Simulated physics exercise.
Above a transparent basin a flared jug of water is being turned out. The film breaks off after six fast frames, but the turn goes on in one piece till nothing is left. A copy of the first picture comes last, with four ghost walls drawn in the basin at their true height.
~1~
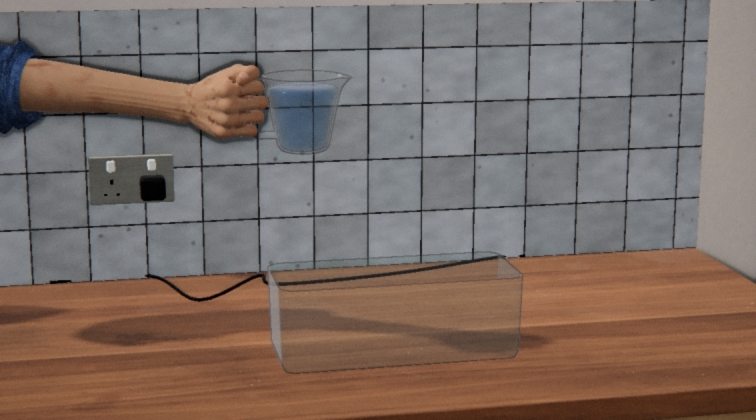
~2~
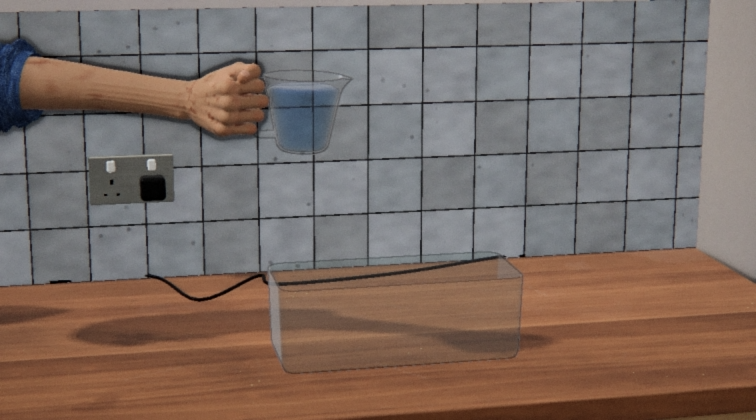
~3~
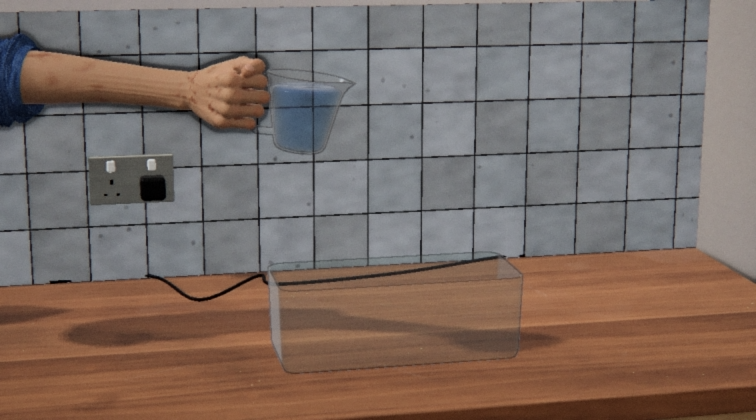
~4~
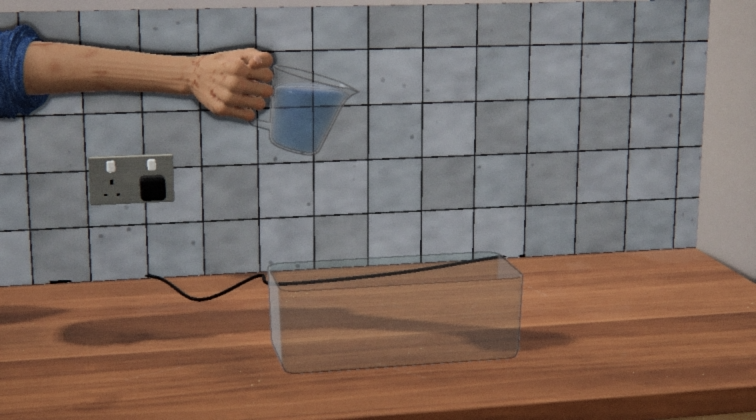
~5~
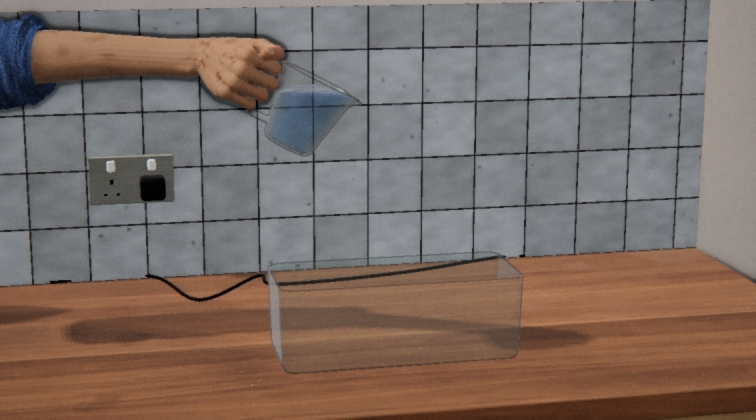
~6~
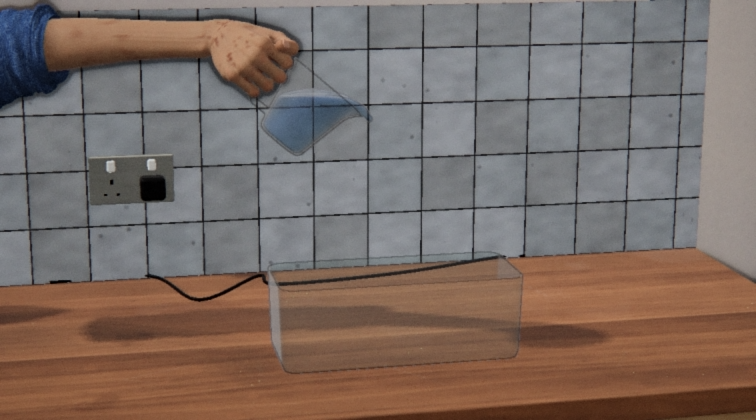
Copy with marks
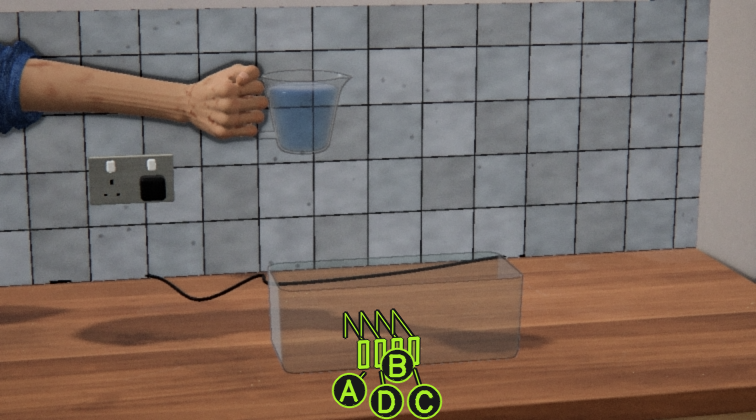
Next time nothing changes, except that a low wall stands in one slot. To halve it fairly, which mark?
Slot C does it best.
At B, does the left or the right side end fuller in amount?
The right side.
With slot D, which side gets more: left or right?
The right one.
On the marked copy, A at (364, 372); B at (397, 370); C at (414, 369); D at (381, 371).
For slot A, about 9 % ends left of the wall and 86 % right of it; 5 % is lost outside.
For slot B, about 23 % ends left of the wall and 74 % right of it; 3 % is lost outside.
For slot C, about 53 % ends left of the wall and 42 % right of it; 5 % is lost outside.
For slot D, about 9 % ends left of the wall and 87 % right of it; 4 % is lost outside.
